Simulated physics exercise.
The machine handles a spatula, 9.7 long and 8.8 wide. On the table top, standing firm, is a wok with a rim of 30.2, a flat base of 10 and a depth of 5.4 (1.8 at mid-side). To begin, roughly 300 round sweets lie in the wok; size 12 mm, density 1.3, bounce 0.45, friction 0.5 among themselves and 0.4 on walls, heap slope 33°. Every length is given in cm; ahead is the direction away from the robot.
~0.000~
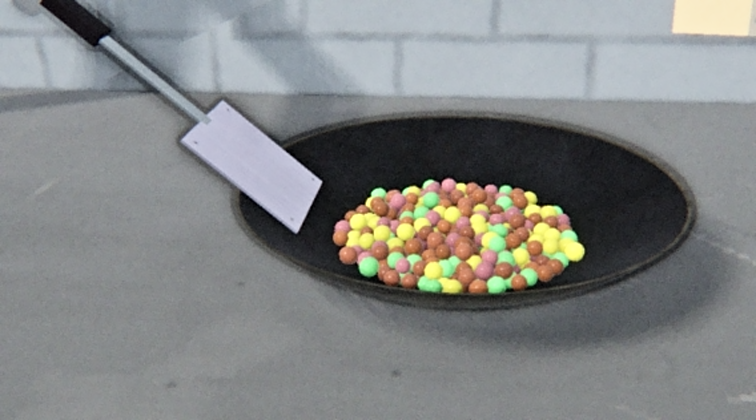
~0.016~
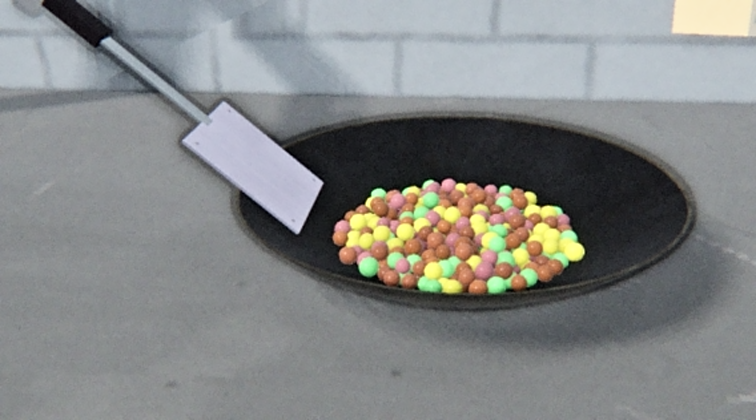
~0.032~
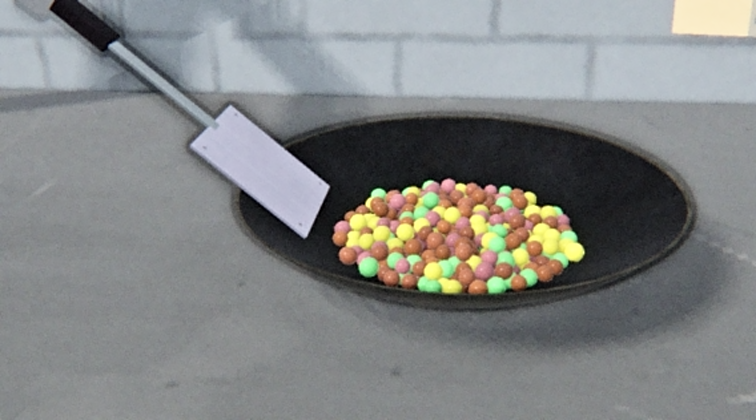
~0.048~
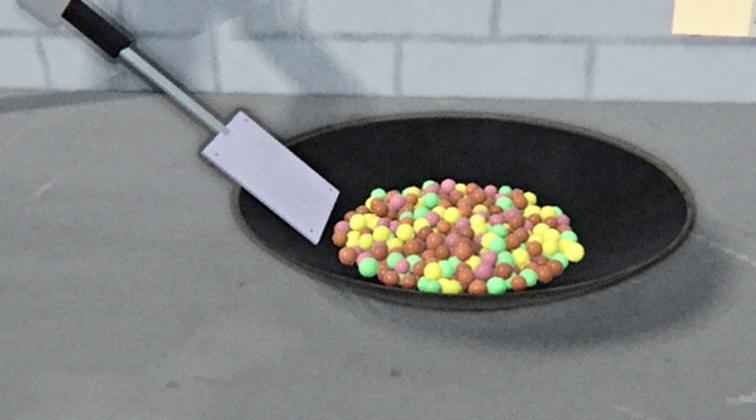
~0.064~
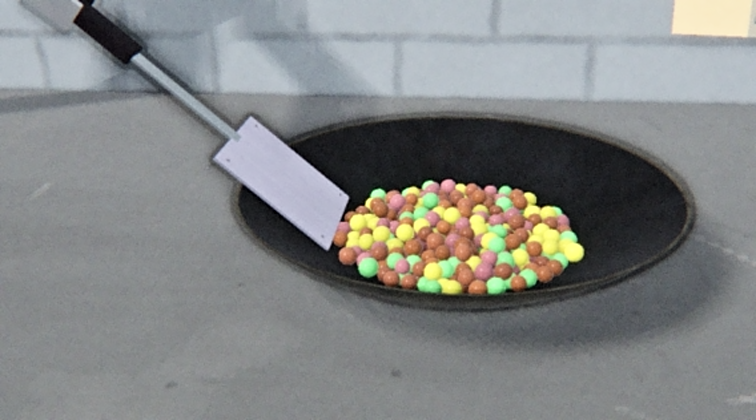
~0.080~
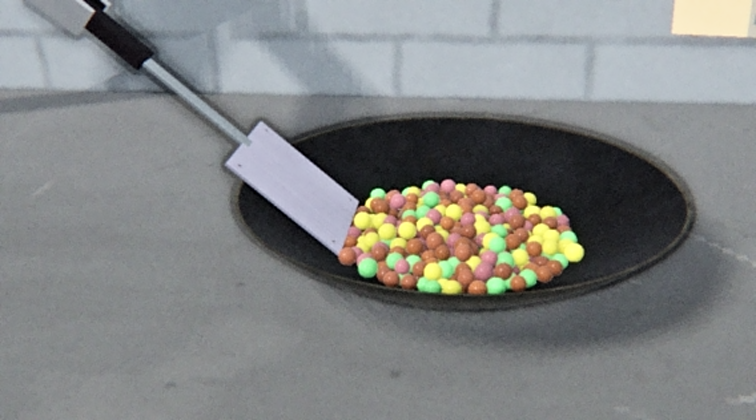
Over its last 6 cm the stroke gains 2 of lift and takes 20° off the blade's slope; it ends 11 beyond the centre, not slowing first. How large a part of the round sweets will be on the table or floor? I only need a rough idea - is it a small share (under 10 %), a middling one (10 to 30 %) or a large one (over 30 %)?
A middling one, 10 to 30 %.
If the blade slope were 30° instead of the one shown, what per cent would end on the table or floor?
Result, estimated: 15 %.
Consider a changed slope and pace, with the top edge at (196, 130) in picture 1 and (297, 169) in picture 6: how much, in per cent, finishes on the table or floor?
Off the vessel, on the table or floor: Some 50 percent.
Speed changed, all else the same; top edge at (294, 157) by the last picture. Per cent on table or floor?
Some 45 per cent.
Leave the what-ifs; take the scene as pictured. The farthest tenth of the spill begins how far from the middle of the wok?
Around 30 centimetres.
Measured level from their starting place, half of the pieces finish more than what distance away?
Some 6 centimetres.
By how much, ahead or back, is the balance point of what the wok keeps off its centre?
Ahead of centre, roughly 5.0 centimetres.
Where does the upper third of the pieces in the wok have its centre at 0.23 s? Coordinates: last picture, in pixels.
Roughly at pixel (556, 218).
After 0.23 s, sloping 41°, highest piece 5 above the table; 305 in the wok.
After 0.38 s, sloping 36°, highest piece 7 above the table; 304 in the wok, 1 on the blade or in flight.
After 0.65 s, sloping 21°, highest piece 7 above the table; 249 in the wok, 52 on the table or floor, 4 on the blade or in flight.
After 1.70 s, sloping 21°, highest piece 6 above the table; 249 in the wok, 56 on the table or floor.
At rest, 249 in the wok, 56 on the table or floor. That is 18 % on the table or floor.
